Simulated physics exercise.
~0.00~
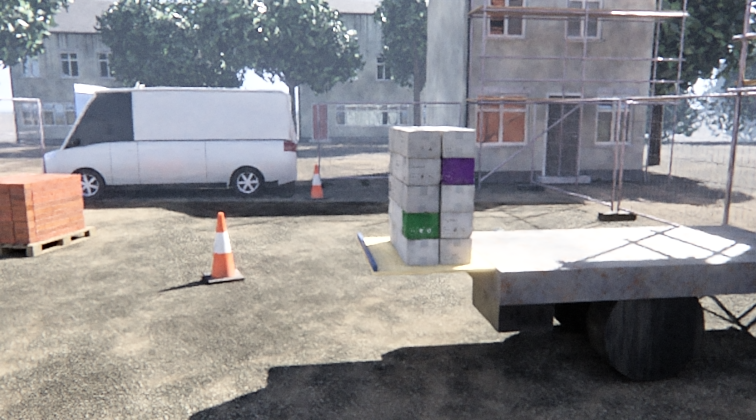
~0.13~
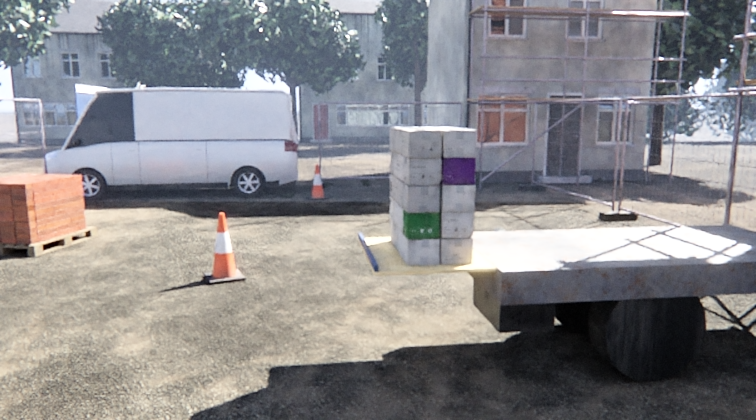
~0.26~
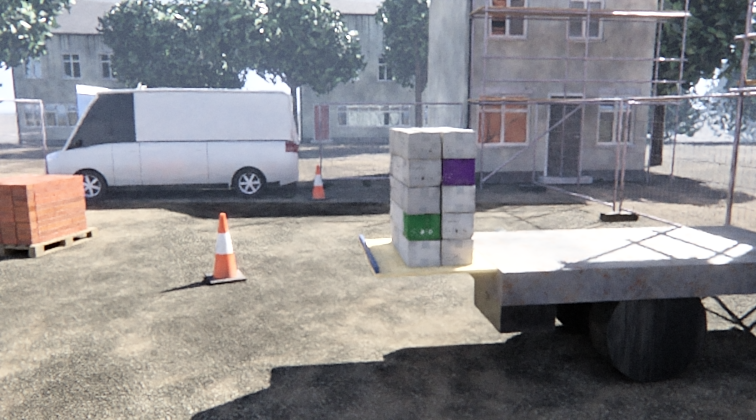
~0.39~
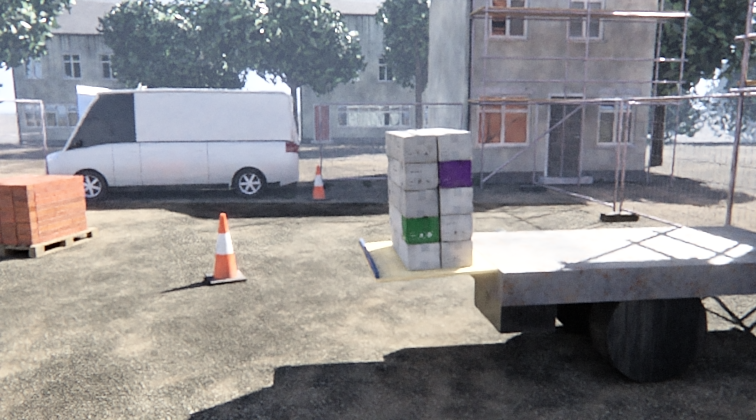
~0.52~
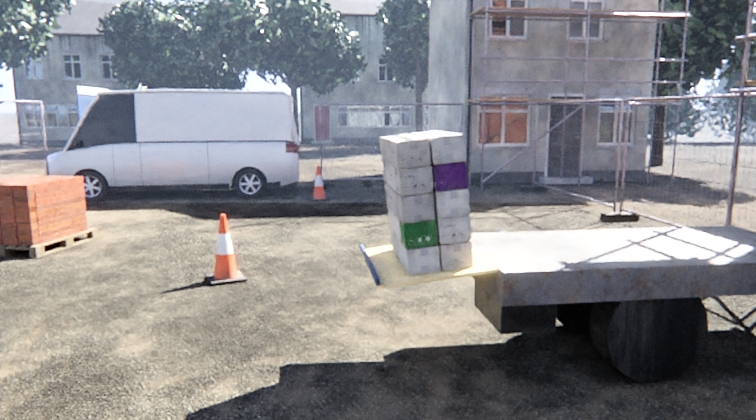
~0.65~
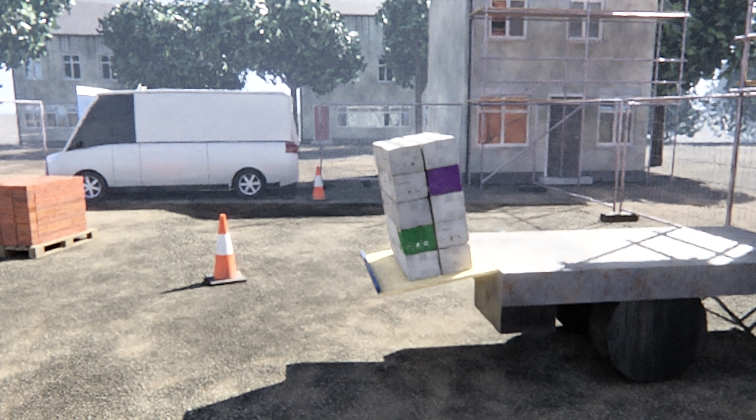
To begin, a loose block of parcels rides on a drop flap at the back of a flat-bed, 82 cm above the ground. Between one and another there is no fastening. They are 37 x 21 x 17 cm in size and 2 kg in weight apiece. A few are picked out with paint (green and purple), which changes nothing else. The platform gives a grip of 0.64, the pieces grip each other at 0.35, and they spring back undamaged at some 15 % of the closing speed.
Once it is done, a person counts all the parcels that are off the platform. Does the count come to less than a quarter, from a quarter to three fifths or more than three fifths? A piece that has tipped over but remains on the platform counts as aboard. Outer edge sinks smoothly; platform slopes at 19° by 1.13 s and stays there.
It comes to upwards of three fifths.
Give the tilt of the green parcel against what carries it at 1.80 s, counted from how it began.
Roughly 90 degrees.
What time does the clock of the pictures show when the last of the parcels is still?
Roughly 3.0 seconds.
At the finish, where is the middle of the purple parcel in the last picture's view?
It ends up centred close to (285, 394).
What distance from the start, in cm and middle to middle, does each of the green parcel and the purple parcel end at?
The green one ends 110 cm from its start and the purple one 180 cm.
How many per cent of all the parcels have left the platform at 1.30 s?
By that time it is 0 percent.
After 1.30 s, slope 19°; none of the 24 parcels off the platform, 24 disturbed; purple parcel leaning 19°; green parcel leaning 19°.
After 1.80 s, slope 19°; 17 of the 24 parcels off the platform; green parcel on its side; purple parcel on its side.
At rest (3.2 s), slope 19°; 18 of the 24 parcels off the platform; purple parcel upside down; green parcel on its side. That is 75 per cent. As the last picture would show them, middles, purple parcel near (285, 394), green parcel near (355, 377).
